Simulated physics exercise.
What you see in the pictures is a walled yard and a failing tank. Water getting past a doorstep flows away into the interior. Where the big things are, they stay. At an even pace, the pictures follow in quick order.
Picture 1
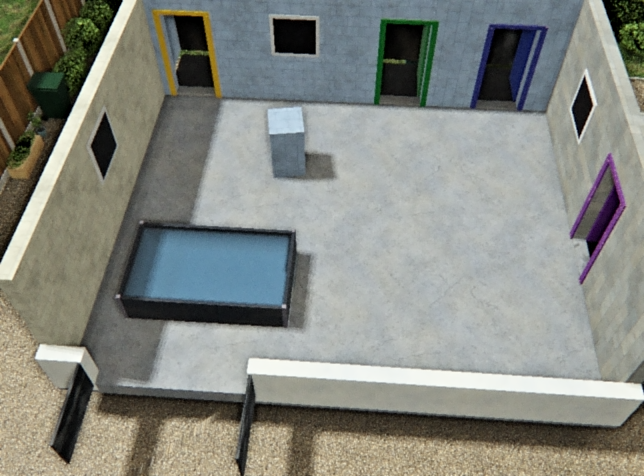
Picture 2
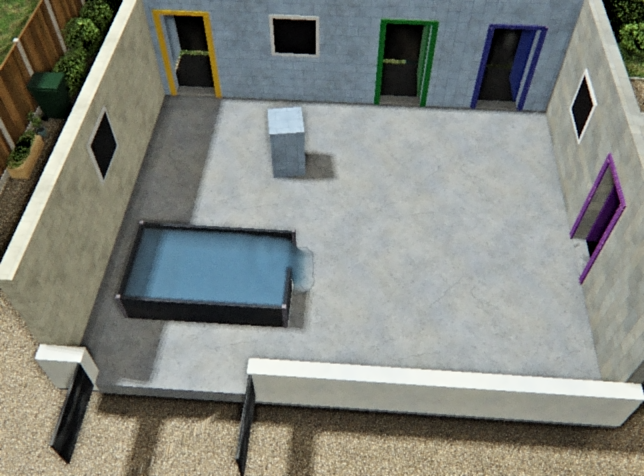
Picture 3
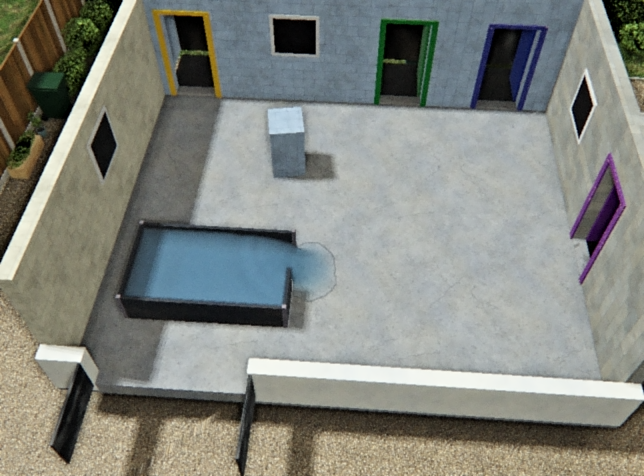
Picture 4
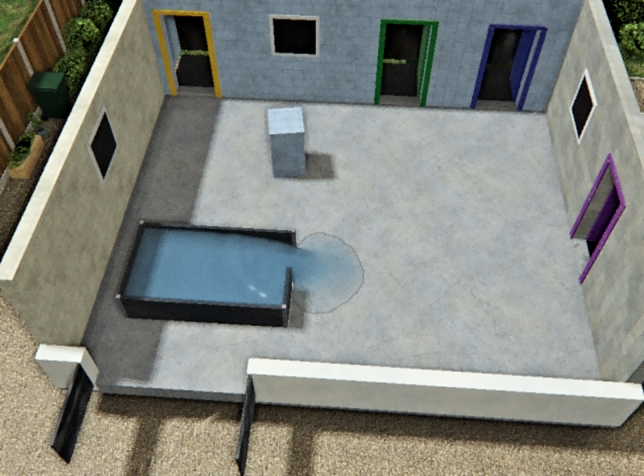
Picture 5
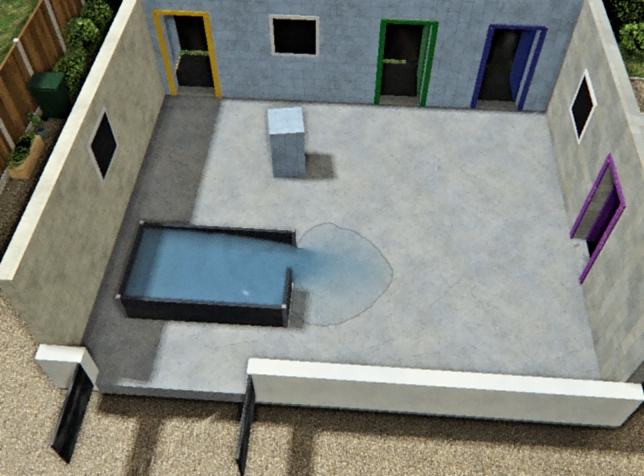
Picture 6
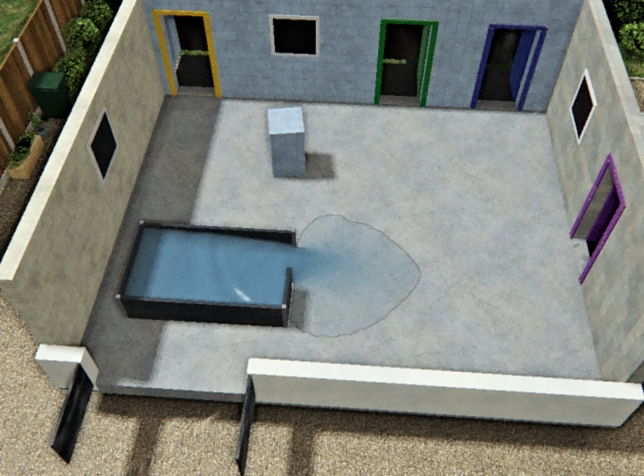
A dark-sided water tank opens on its right side and water spreads across the yard floor.
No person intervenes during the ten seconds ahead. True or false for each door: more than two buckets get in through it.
The blue door: True; the purple door: True; the yellow door: False; the green door: False.
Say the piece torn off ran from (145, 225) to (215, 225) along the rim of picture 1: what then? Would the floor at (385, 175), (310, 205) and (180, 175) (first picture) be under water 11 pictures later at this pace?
Unwetted, unwetted, submerged.
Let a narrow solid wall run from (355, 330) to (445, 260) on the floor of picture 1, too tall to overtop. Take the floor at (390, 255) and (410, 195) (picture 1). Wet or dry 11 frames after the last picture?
Taking the points in order, the first is inundated and the second is inundated.
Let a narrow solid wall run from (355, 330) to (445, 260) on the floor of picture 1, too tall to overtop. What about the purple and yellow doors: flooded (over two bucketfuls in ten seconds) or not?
As I read it, the purple door remains below while the yellow door remains below.
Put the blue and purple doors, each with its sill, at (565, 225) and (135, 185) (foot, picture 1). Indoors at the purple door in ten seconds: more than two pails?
In short: Purple takes less.
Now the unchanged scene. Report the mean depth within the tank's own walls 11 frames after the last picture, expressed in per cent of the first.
I'd say some 68 %.
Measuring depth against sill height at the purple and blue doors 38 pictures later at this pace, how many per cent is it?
Near 250 per cent and 270 per cent, respectively.
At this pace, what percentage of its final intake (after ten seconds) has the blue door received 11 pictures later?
Some 0 per cent.
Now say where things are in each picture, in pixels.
The water tank at (210, 266) is whole and still, in the first frame.
Water pours out at (291, 264) and has run to (306, 252), in the second frame.
Water pours out at (291, 265) and has run to (330, 286), in the third frame.
The front is at (357, 282), out from the gap at (291, 265), in the fourth frame.
Water pours out at (291, 265) and has run to (388, 273), in the fifth frame.
The front is at (415, 274), out from the gap at (291, 265), in the sixth frame.
A moment on, water covers 20 % of the floor; the blue door not reached, the purple door not reached, the yellow door not reached, the green door not reached.
Next, water covers 35 % of the floor; the blue door not reached, the purple door not reached, the yellow door not reached, the green door not reached.
Then, water covers 45 % of the floor; the blue door not reached, the purple door over two buckets in, the yellow door not reached, the green door not reached.
Later, water covers 50 % of the floor; the blue door under two buckets in, the purple door far over two buckets in, the yellow door not reached, the green door wet at the sill, nothing in.
In the end, water covers 65 % of the floor; the blue door over two buckets in, the purple door far over two buckets in, the yellow door not reached, the green door wet at the sill, nothing in.
